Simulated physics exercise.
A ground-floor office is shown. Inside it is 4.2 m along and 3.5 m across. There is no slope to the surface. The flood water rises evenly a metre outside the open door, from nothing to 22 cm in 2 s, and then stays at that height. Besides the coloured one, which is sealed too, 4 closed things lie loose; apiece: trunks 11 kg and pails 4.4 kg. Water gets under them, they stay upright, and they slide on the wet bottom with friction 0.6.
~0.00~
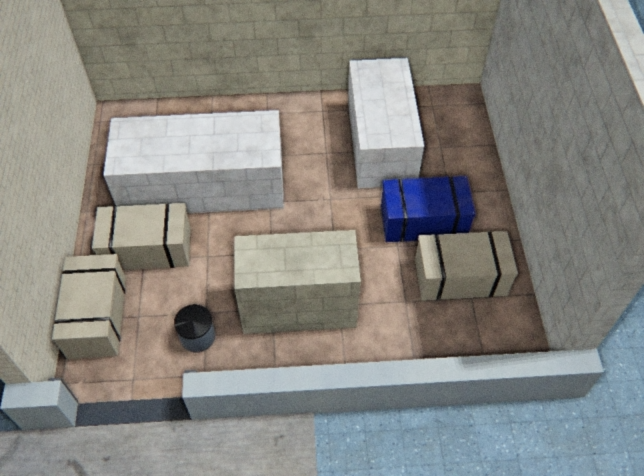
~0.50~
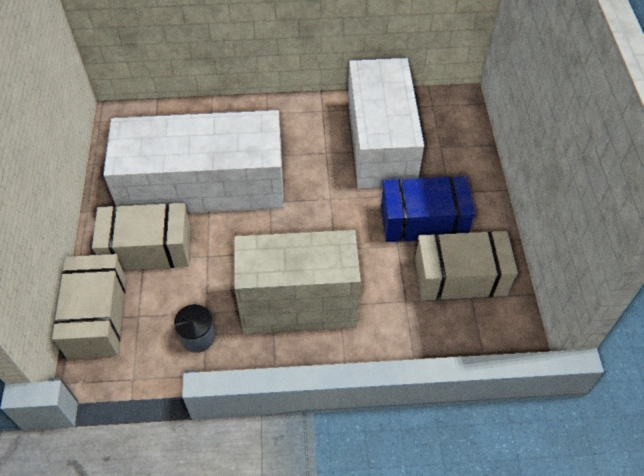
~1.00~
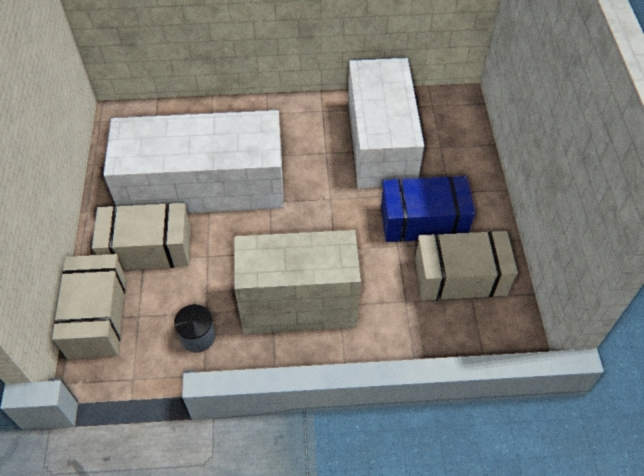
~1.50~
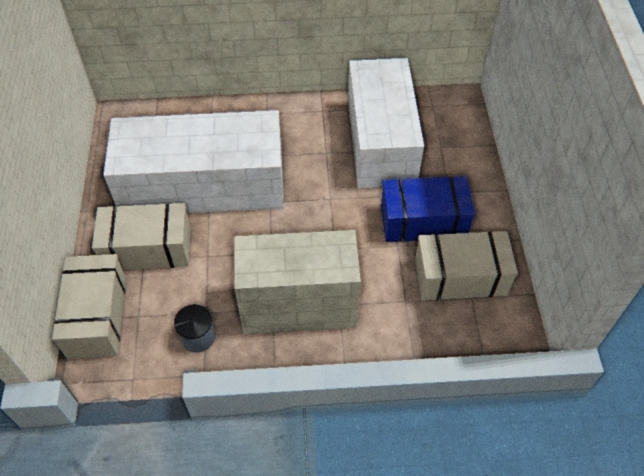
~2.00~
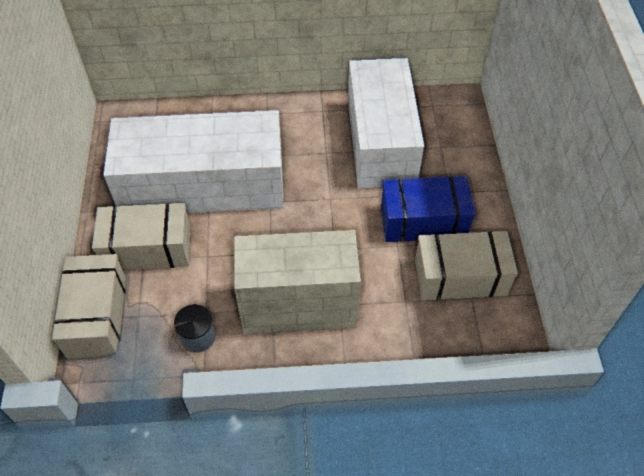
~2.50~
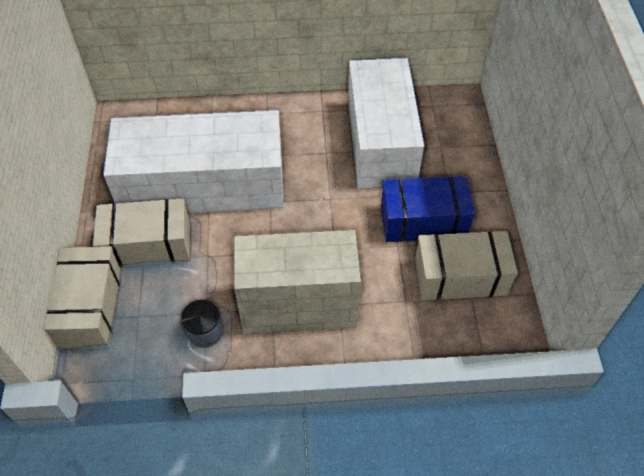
Water spreading through the doorway of a walled room and across the tiled floor, slightly shifting a strapped trunk and dark pail.
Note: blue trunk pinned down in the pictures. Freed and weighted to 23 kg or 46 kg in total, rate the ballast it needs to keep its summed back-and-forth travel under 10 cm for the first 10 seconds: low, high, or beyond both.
High.
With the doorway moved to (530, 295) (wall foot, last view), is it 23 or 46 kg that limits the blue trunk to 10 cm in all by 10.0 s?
Short version: Only the heavy mass succeeds.
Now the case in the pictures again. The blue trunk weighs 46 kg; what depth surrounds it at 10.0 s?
Around 9 cm.
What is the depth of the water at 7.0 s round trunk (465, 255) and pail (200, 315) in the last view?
Close to 4 and 5 centimetres.
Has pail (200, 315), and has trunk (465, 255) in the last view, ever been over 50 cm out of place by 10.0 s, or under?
First above the mark, second within the mark.
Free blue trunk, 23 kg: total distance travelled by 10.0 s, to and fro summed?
100 cm in all.
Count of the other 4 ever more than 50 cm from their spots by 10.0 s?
1.
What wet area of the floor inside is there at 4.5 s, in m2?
Flooded: Near 7.0 m2.
After 3.5 s the blue trunk would be 0 cm from its start with 23 kg and 0 cm from its start with 46 kg; 0 cm of water round it then.
After 4.5 s the blue trunk would be 0 cm from its start with 23 kg and 0 cm from its start with 46 kg; 3 cm of water round it then.
After 7.0 s the blue trunk would be 21 cm from its start with 23 kg and 0 cm from its start with 46 kg; 6 cm of water round it then.
After 10.0 s the blue trunk would be 75 cm from its start with 23 kg and 0 cm from its start with 46 kg; 9 cm of water round it then.
